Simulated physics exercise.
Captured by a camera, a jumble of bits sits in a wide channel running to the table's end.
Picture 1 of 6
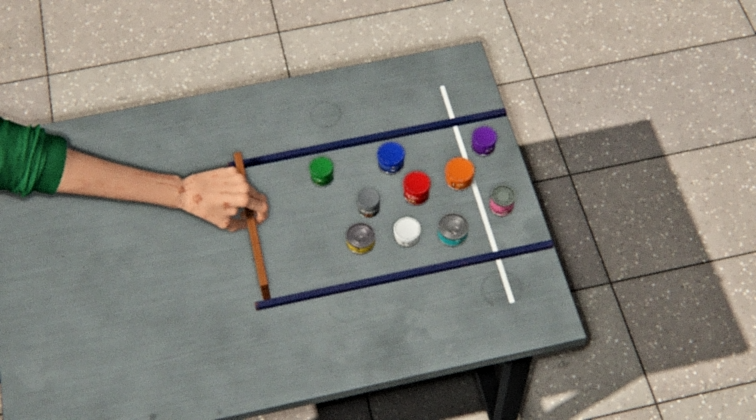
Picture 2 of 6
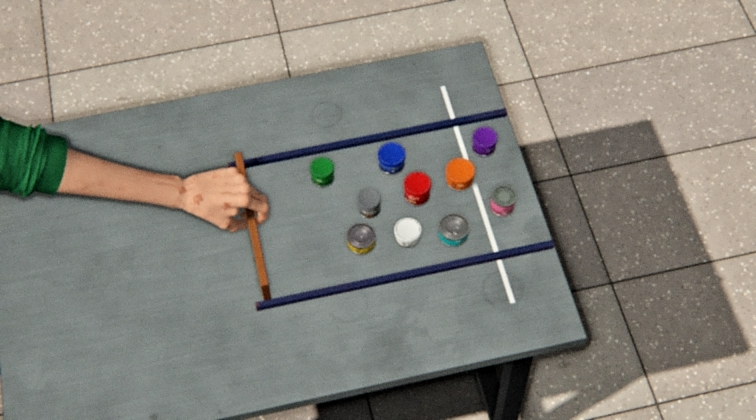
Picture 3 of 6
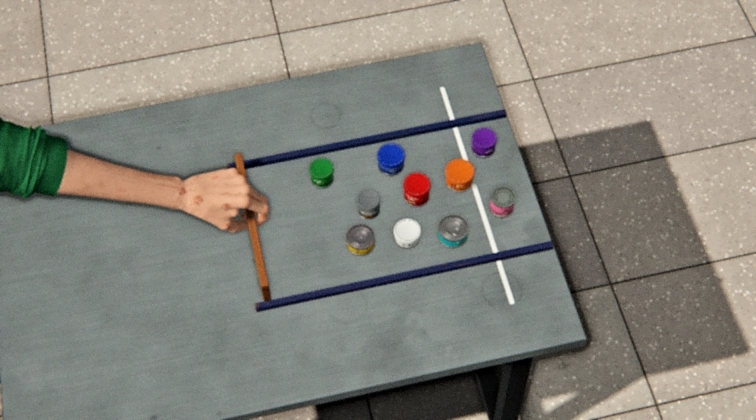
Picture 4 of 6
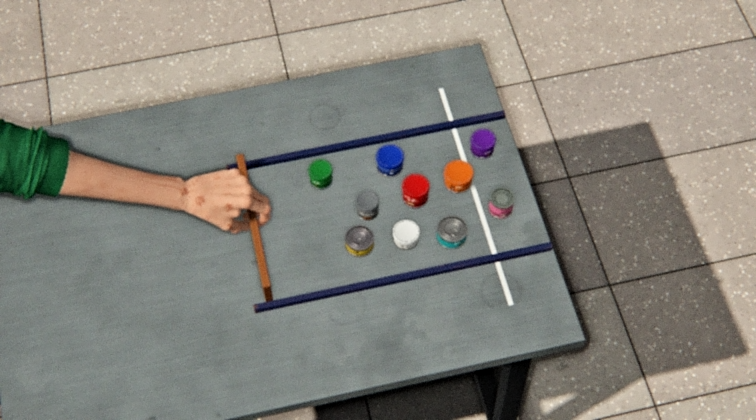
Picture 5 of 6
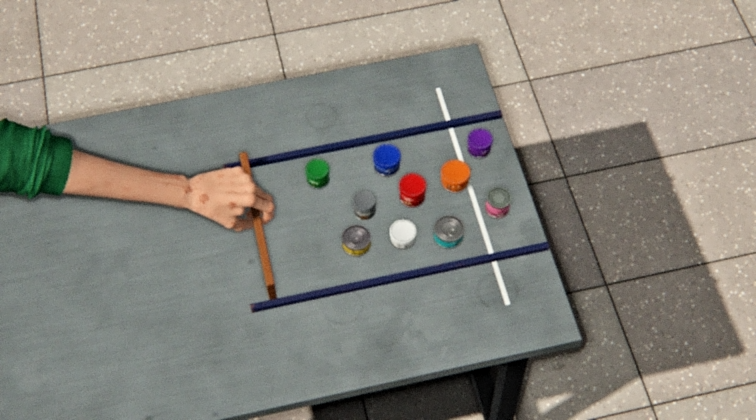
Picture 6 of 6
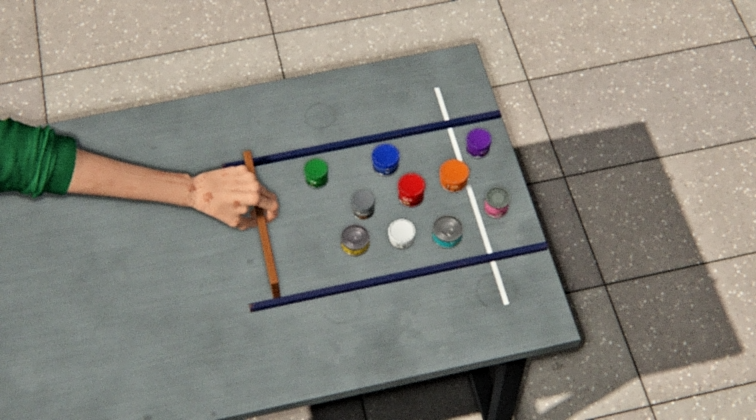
On a gray outdoor table, a green-sleeved hand held a brown board upright behind a cluster of colorful little pots between two dark blue strips, and nudged it very slightly right while the pots stayed put.
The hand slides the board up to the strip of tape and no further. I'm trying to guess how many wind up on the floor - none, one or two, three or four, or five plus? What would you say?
I would say one or two.
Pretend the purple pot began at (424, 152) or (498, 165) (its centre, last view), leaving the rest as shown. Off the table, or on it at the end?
One after the other: It ends up falling; it ends up falling.
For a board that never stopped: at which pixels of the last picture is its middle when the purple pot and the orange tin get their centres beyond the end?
Its middle is about (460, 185) and about (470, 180).
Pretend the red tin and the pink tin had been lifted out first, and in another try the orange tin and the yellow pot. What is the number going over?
Tally of falls: 1 for the first try, 1 for the second.
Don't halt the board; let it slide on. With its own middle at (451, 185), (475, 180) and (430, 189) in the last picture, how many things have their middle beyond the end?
0, 2 and 0.
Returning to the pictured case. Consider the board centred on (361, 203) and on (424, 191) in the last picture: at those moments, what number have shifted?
At the first point the count is 5, at the second it's 8.
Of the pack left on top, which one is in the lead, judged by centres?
The orange tin finishes nearest.
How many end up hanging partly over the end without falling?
That comes to 2 of them.
Soon after, none off yet; purple pot at rest near (479, 144); pink tin at rest near (497, 203); orange tin at rest near (454, 176).
After that, none off yet; purple pot at rest near (479, 144); pink tin at rest near (497, 203); orange tin moving near (458, 175).
In the end, the number that fall off is one or two; gone, purple pot.
